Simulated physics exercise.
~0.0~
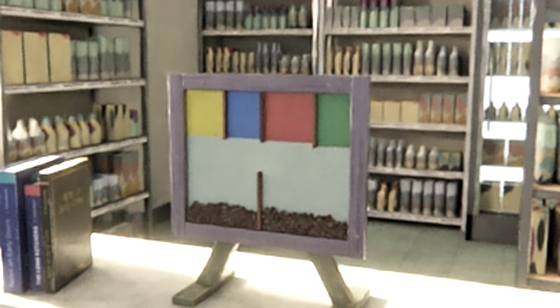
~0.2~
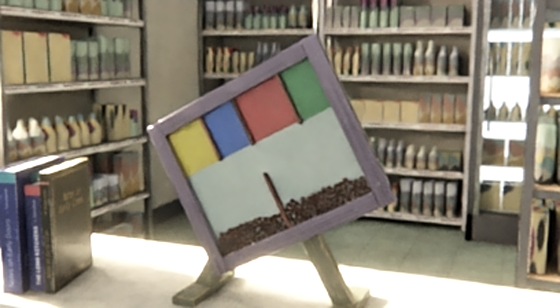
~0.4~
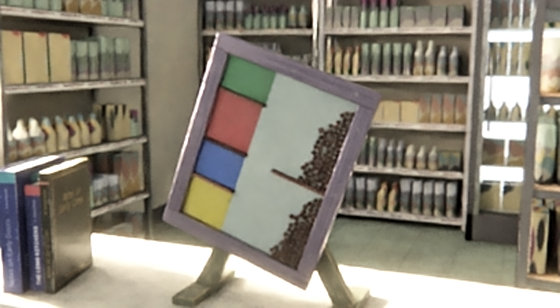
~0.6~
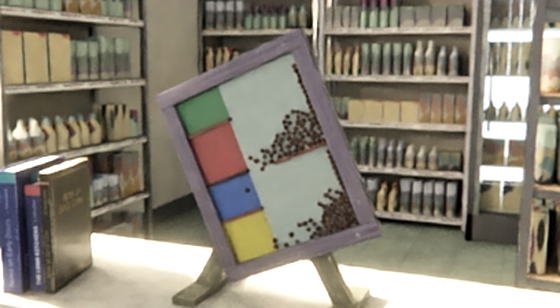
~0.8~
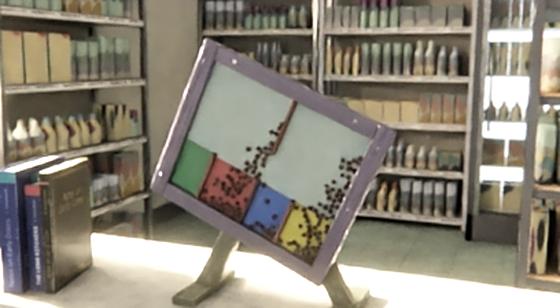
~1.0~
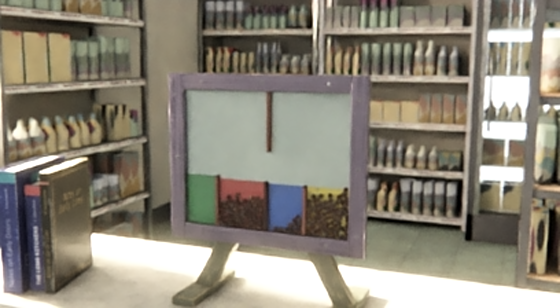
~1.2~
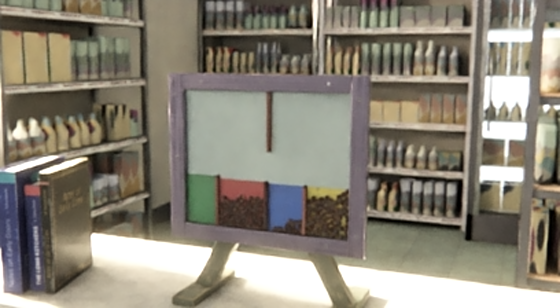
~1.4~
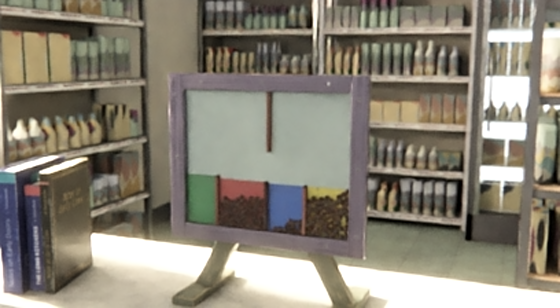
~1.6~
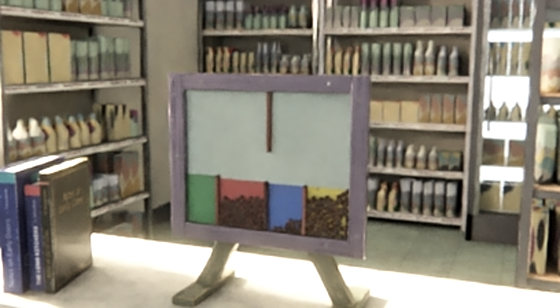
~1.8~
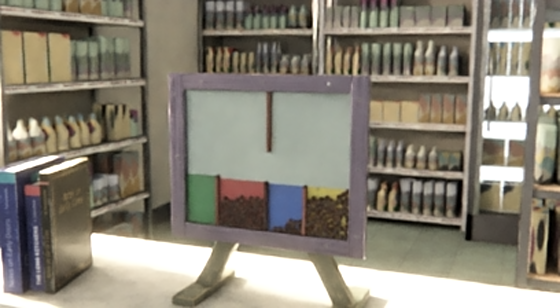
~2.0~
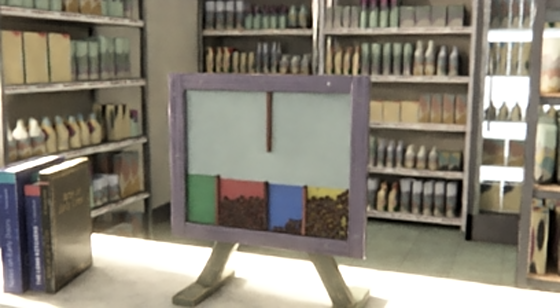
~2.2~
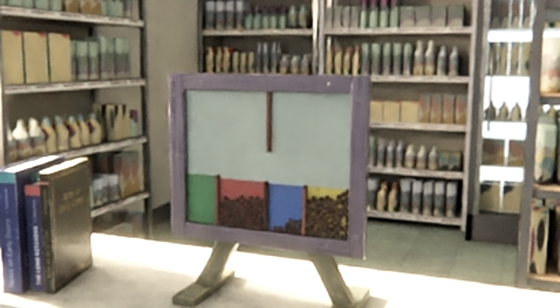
A purple-framed case turns upside down, and its dark beads settle mostly over red and yellow.
